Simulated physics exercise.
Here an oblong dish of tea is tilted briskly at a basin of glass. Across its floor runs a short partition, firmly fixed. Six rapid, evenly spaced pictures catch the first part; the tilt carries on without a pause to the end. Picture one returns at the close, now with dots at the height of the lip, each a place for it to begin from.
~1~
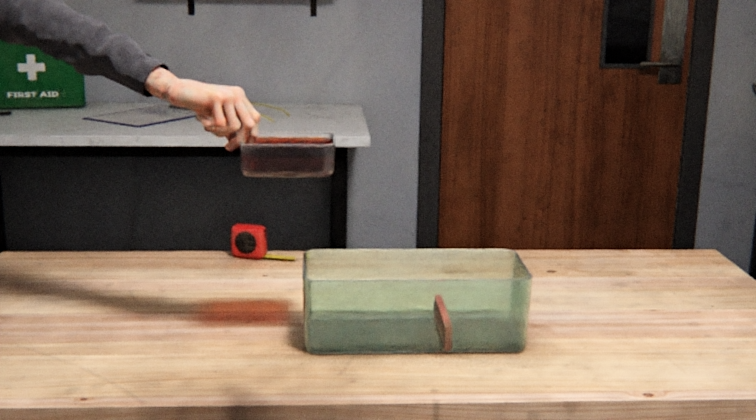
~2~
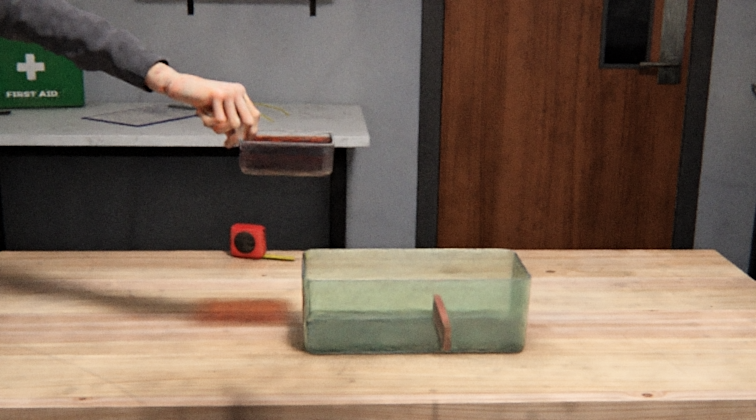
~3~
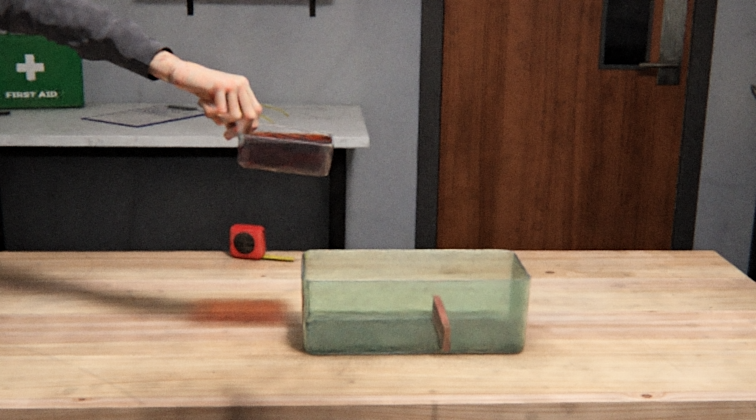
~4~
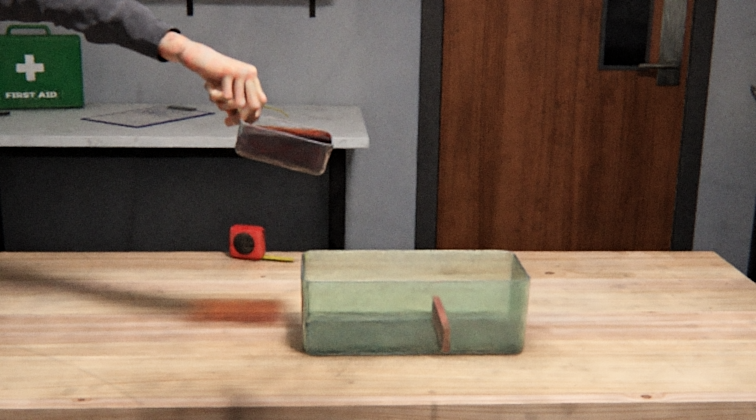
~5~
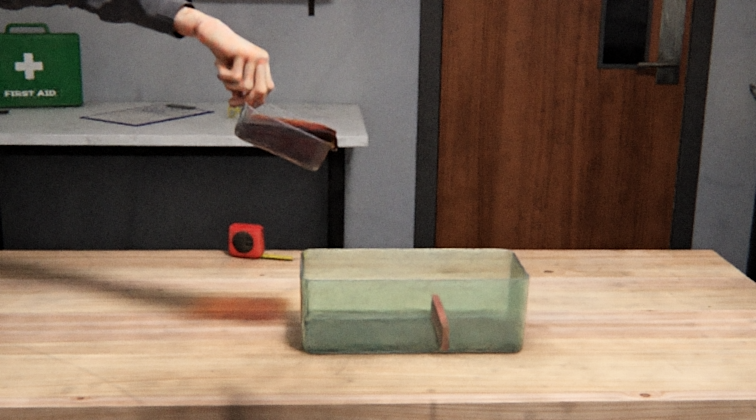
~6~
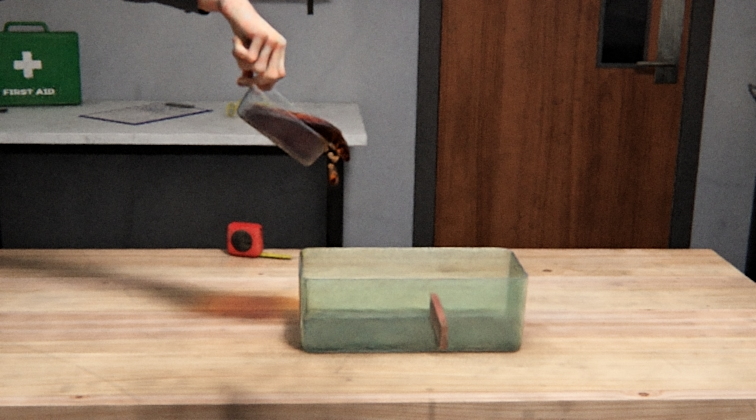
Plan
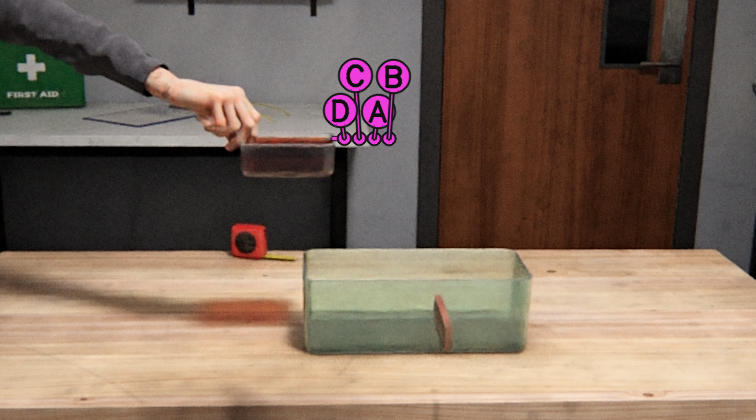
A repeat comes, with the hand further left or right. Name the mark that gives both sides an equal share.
The best place is C.
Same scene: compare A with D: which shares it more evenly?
A it is.
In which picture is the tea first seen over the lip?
Picture 4.
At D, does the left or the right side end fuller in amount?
The left side.
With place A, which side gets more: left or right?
More ends on the right.
On the marked copy, A at (374, 138); B at (389, 138); C at (359, 138); D at (344, 138).
If A is chosen, about 31 % ends left of the wall and 64 % right of it; 5 % is lost outside.
If B is chosen, about 26 % ends left of the wall and 69 % right of it; 6 % is lost outside.
If C is chosen, about 42 % ends left of the wall and 51 % right of it; 6 % is lost outside.
If D is chosen, about 73 % ends left of the wall and 20 % right of it; 7 % is lost outside.
